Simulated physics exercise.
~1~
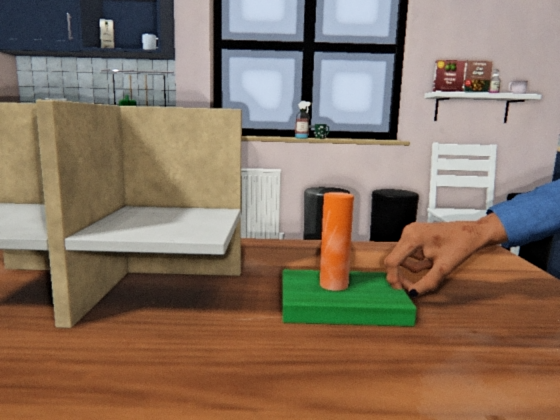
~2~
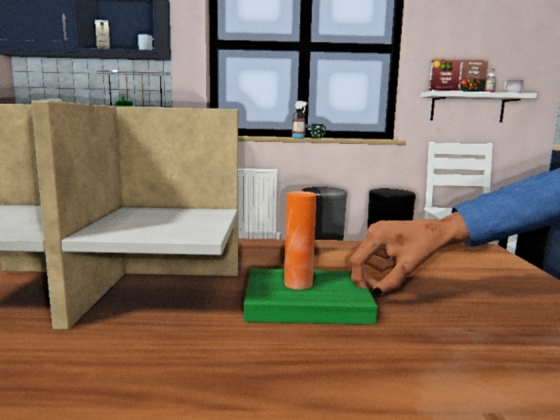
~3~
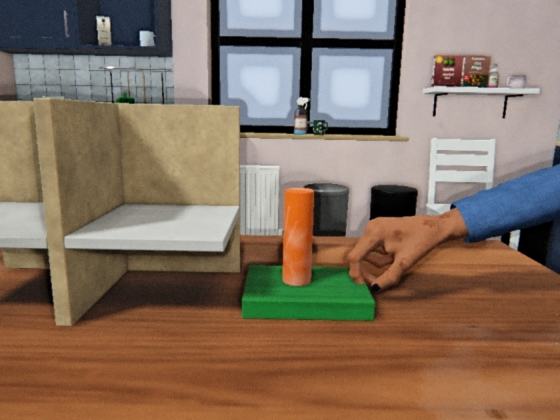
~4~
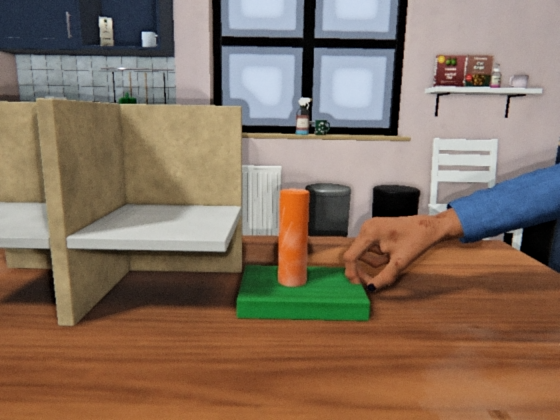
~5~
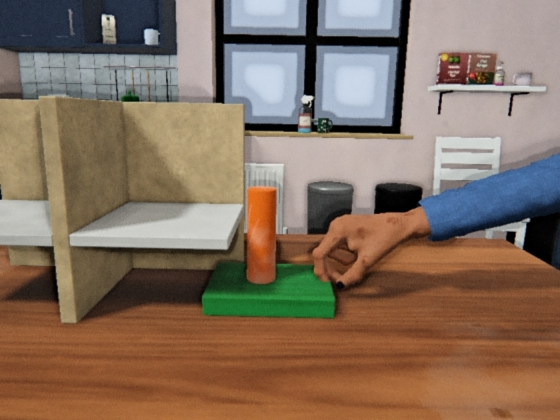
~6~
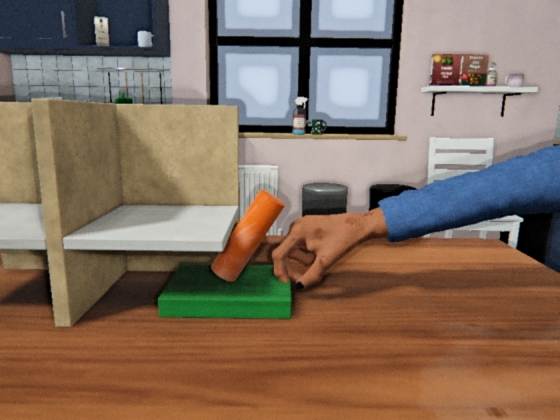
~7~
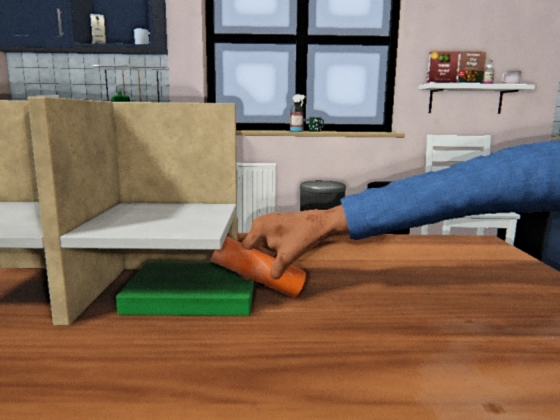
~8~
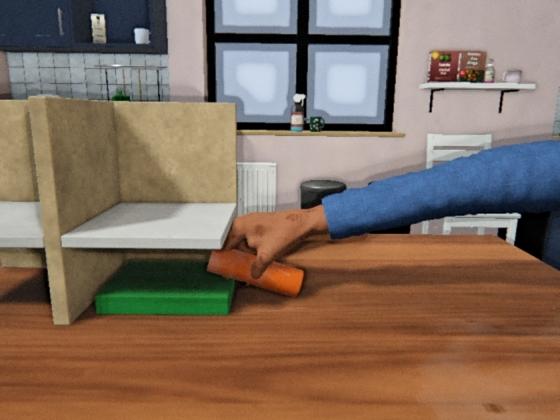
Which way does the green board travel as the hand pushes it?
The green board moves to the left, sliding across the table and in under the low shelf.
